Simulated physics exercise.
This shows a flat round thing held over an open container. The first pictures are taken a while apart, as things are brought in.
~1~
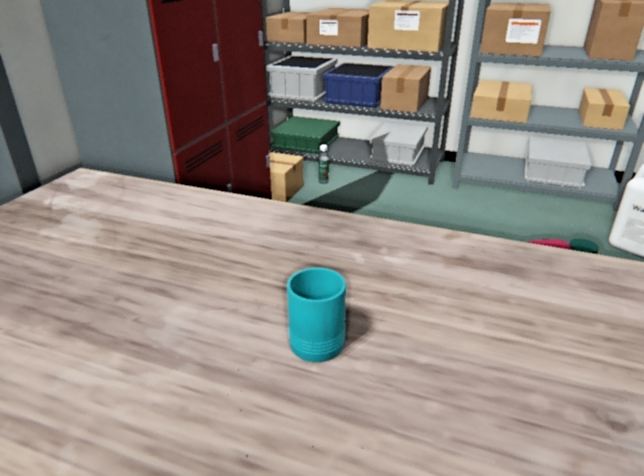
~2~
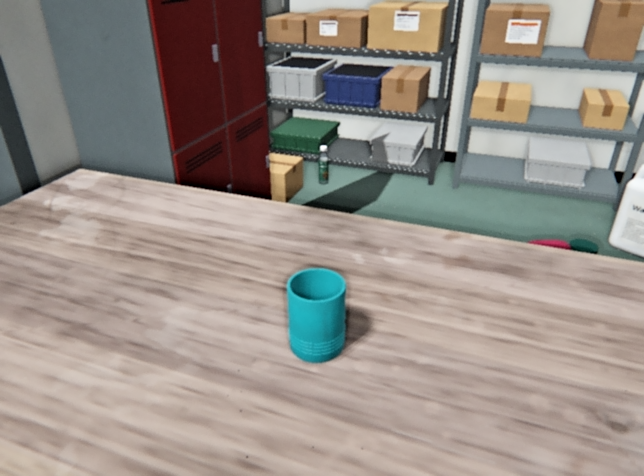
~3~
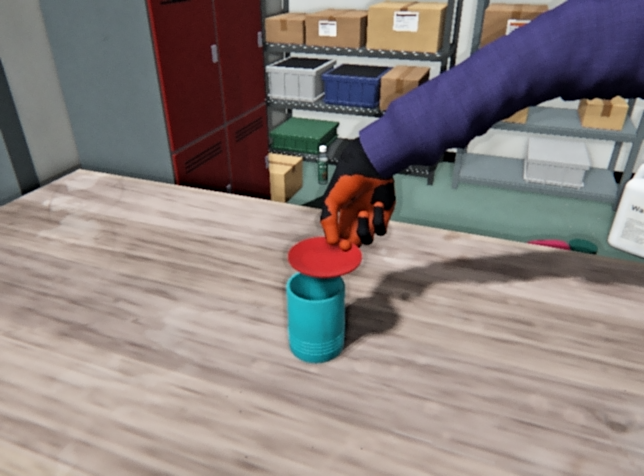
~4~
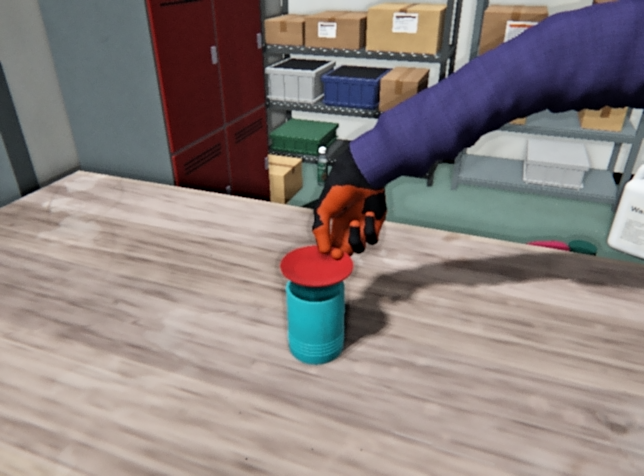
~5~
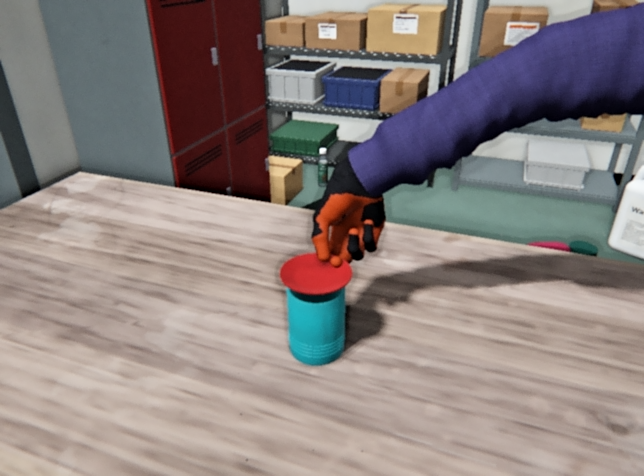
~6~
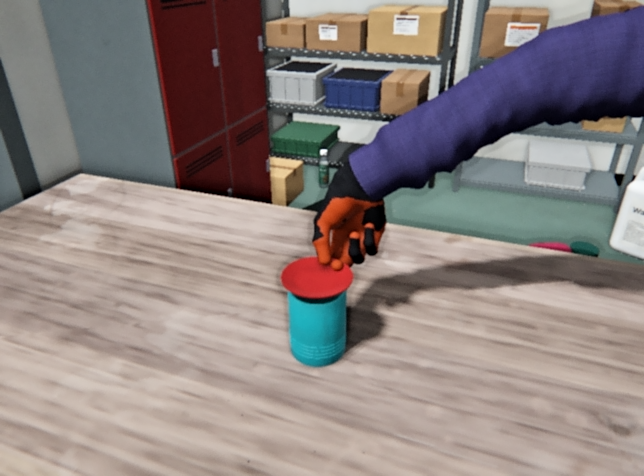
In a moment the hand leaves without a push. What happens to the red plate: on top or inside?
The red plate works as a lid.
Then, 0.10 s after the last picture, red plate moving near (317, 284).
Then, 0.42 s after the last picture, red plate sitting on the rim near (317, 284).
At rest, the red plate rests on the rim, near (317, 284).
